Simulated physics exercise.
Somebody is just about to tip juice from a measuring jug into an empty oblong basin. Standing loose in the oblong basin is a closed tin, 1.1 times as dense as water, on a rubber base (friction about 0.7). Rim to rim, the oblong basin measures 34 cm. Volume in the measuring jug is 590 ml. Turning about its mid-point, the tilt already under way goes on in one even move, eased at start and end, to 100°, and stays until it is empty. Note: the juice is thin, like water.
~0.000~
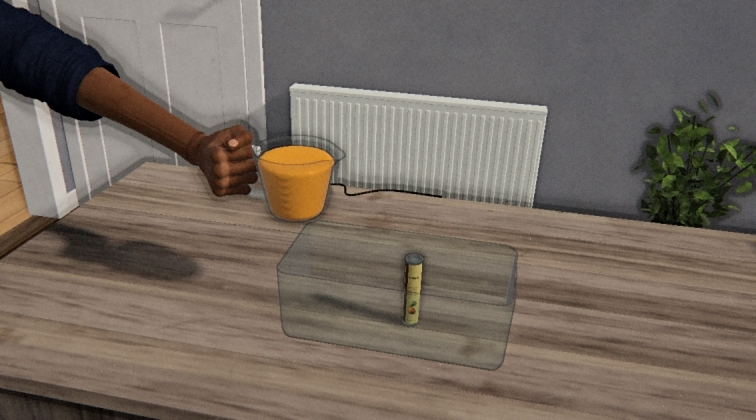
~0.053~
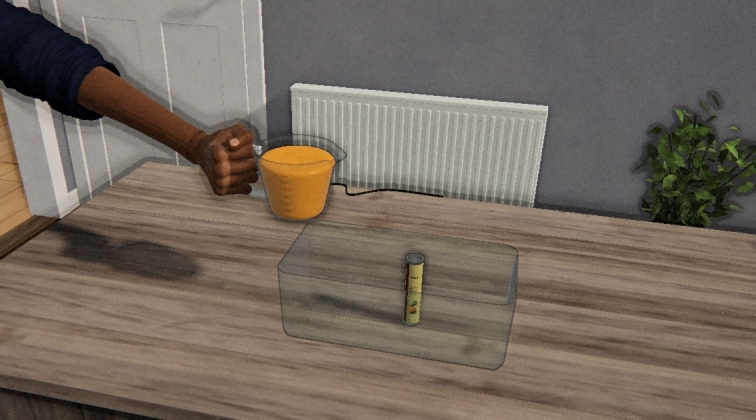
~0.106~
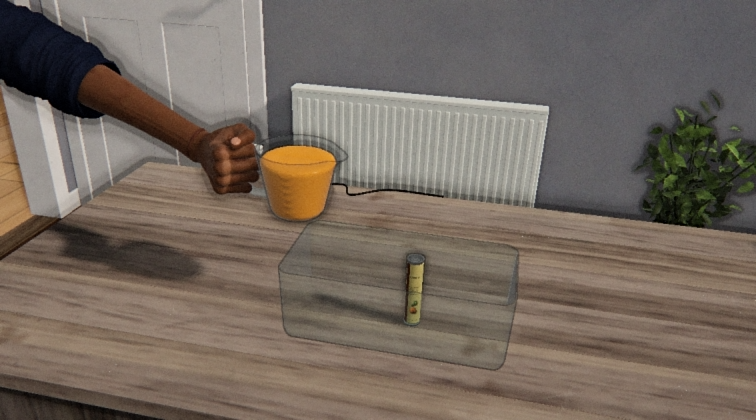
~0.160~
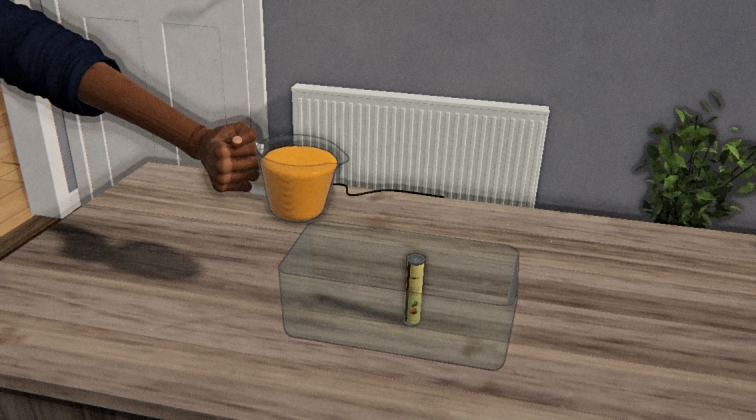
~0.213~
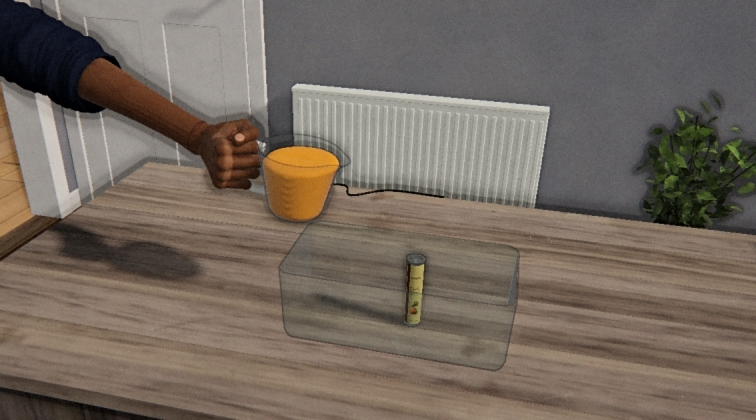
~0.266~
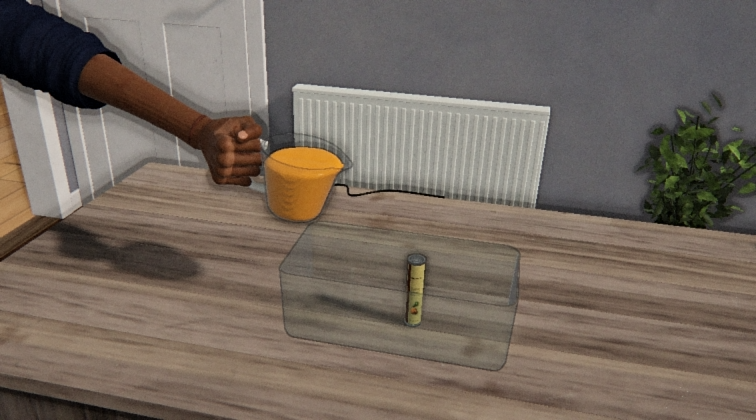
A clear measuring jug of orange juice, its handle by a dark-skinned fist in a navy sleeve at the left, hangs above a wooden table seen from slightly above. Nearer, a see-through oblong basin holds a small upright yellow-green tin with a grey top, with a white radiator, grey wall, pale door and leafy plant behind. The jug slowly leans a little to the right while everything else stays still.
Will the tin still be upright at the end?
It will stay on its base.
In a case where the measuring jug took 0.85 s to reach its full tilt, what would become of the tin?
Outcome - the tin remains standing.
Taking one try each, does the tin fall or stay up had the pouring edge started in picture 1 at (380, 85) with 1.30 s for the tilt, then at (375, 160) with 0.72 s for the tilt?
Try 1: Tipped over; try 2: Tipped over.
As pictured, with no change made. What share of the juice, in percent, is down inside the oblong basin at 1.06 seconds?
Near 76 in a hundred.
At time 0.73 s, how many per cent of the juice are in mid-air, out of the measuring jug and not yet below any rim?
Near 18 per cent of it all.
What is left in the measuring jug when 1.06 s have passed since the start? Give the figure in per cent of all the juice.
16 per cent or thereabouts.
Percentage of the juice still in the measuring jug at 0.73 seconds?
Close to 70 percent of the liquid remains at that time.
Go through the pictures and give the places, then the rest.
It leans 0°; its right rim is at (345, 156); the juice meets the walls at (262, 154) and (334, 162); the oblong basin's rim runs from (293, 245) to (516, 276); the tin's top is at (414, 262), in the first frame.
It leans 0°; its right rim is at (347, 156); the juice meets the walls at (263, 153) and (335, 162), in the second frame.
It leans 2°; its right rim is at (348, 157); the juice meets the walls at (264, 154) and (336, 162), in the third frame.
It leans 4°; its right rim is at (349, 159); the juice meets the walls at (265, 154) and (337, 163), in the fourth frame.
It leans 6°; its right rim is at (351, 162); the juice meets the walls at (267, 154) and (340, 164), in the fifth frame.
It leans 10°; its right rim is at (353, 166); the juice meets the walls at (269, 155) and (343, 165), in the sixth frame.
After 0.73 s the tilt is 59° and 71 per cent is still to pour; the tin stands where it began.
After 1.06 s the tilt is 92° and 15 per cent is still to pour; the tin stands where it began.
After 1.42 s the tilt is 100° and 0 per cent is still to pour; the tin stands where it began.
After 1.80 s the tilt is 100° and 0 per cent is still to pour; the tin stands where it began.
In the end the tin stands where it began.
